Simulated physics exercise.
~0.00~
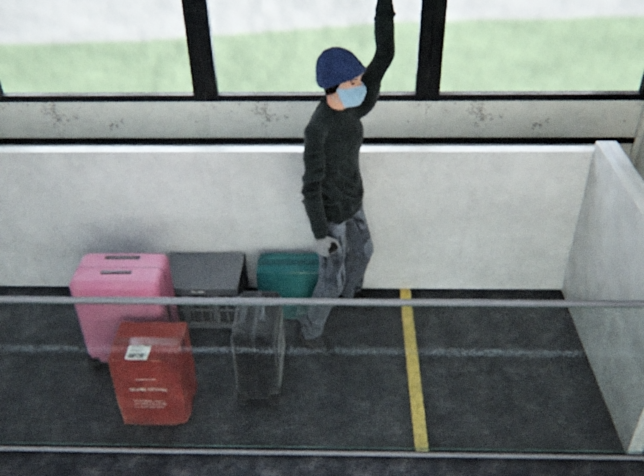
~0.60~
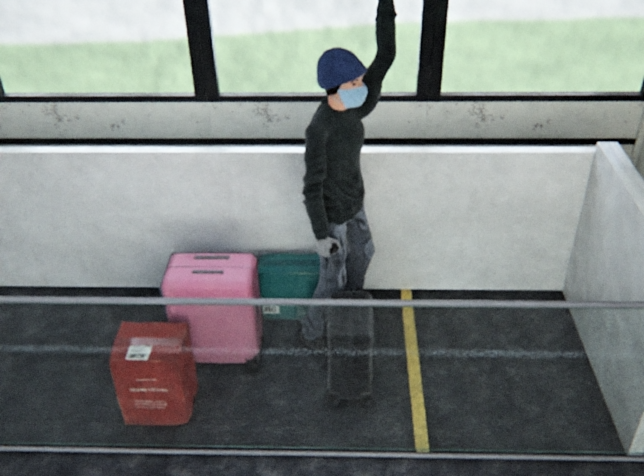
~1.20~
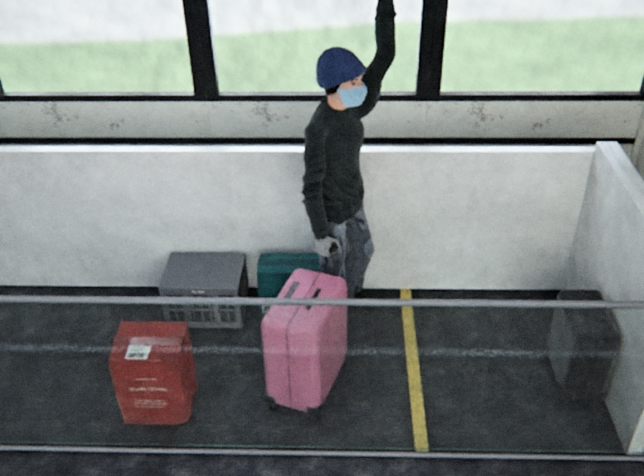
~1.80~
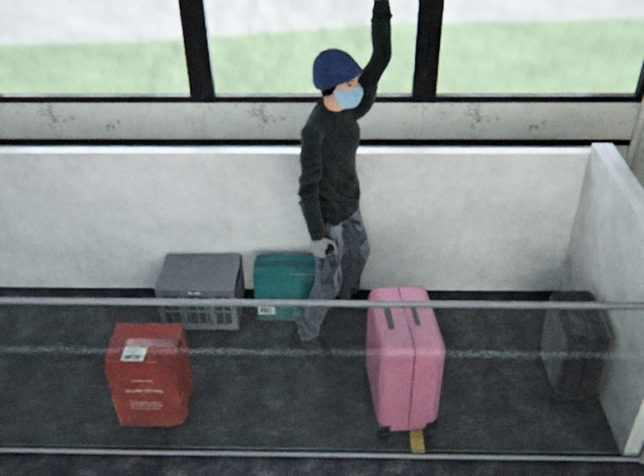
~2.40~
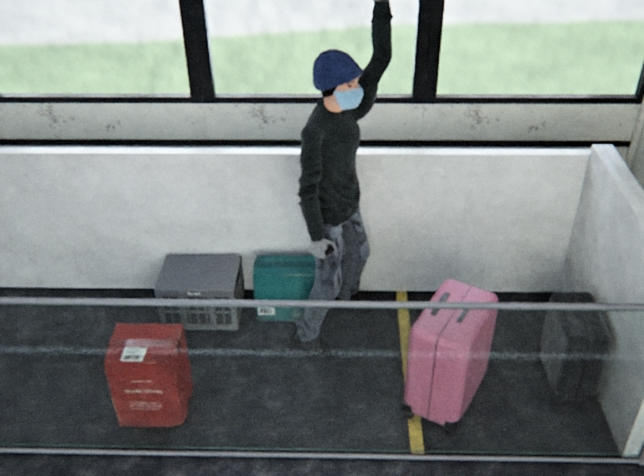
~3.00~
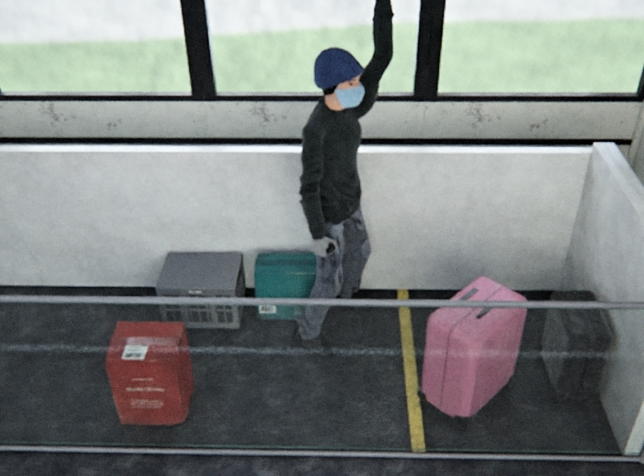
The footage shows a masked passenger standing steady aboard a bus as a black wheeled case and then a pink one roll right across a yellow line, the black ending near the far panel and the pink just past the line, while the crate, red pack and teal carton stay put.
